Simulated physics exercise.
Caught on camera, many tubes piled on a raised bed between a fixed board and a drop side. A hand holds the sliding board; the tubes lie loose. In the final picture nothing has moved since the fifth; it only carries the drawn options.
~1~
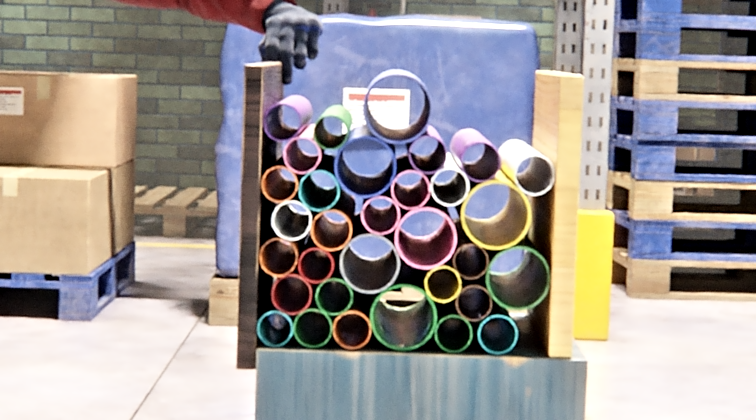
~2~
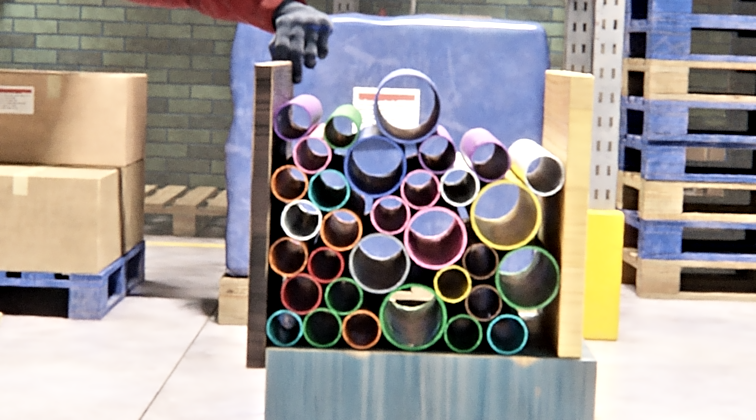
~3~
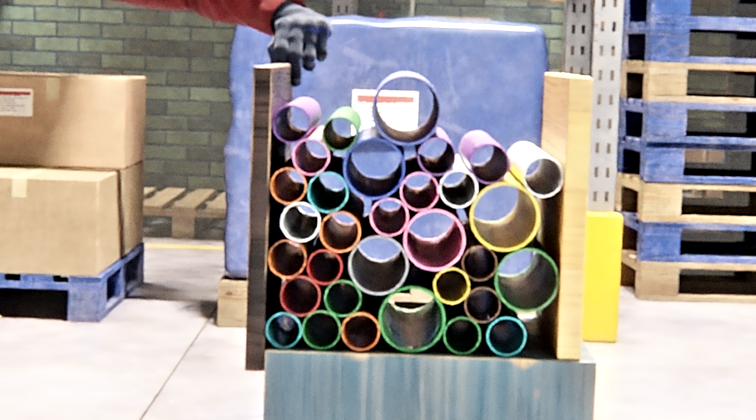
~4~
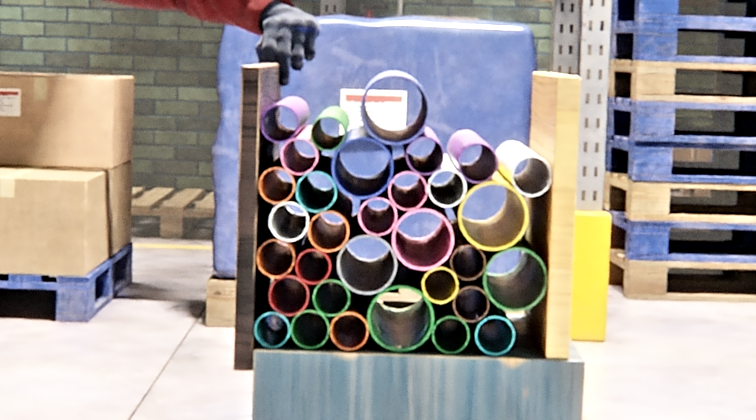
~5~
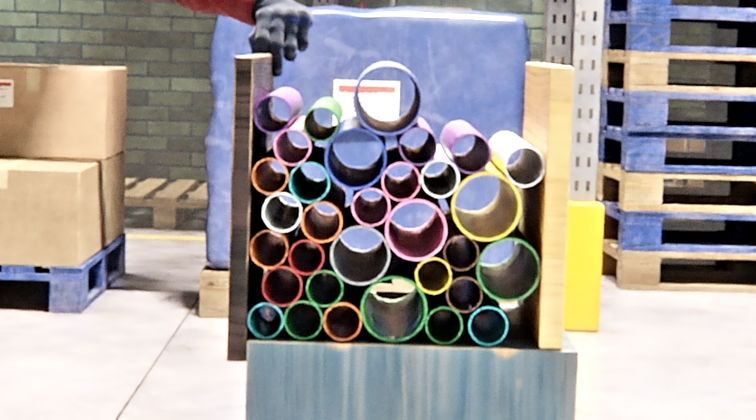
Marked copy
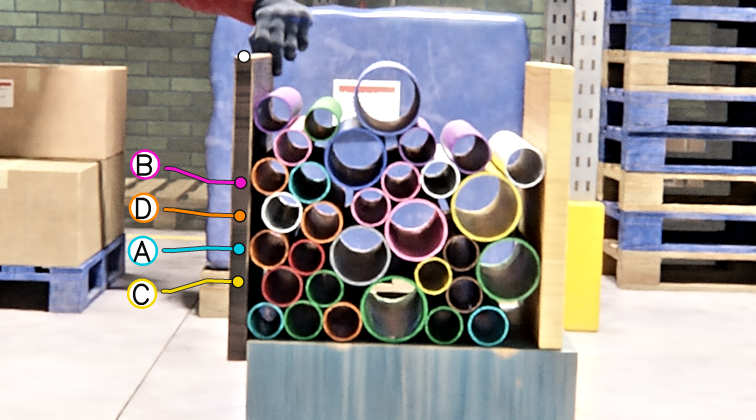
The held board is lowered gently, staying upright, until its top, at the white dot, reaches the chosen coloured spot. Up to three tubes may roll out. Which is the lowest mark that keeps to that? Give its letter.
The answer is mark B.
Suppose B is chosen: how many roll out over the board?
The count is one.
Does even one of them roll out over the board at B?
Yes, at B.
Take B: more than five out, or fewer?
Fewer than five.
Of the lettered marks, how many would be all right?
One of them.
On the marked copy, A at (239, 249); B at (240, 183); C at (238, 282); D at (240, 216); the white dot at (244, 57).
Following B. Soon after the start, top of the board (253, 116).
Later, top of the board (251, 182).
In the end, top of the board (251, 183), one out over the board.
As for the rest, A more than three out over the board; C more than three out over the board; D four out over the board.
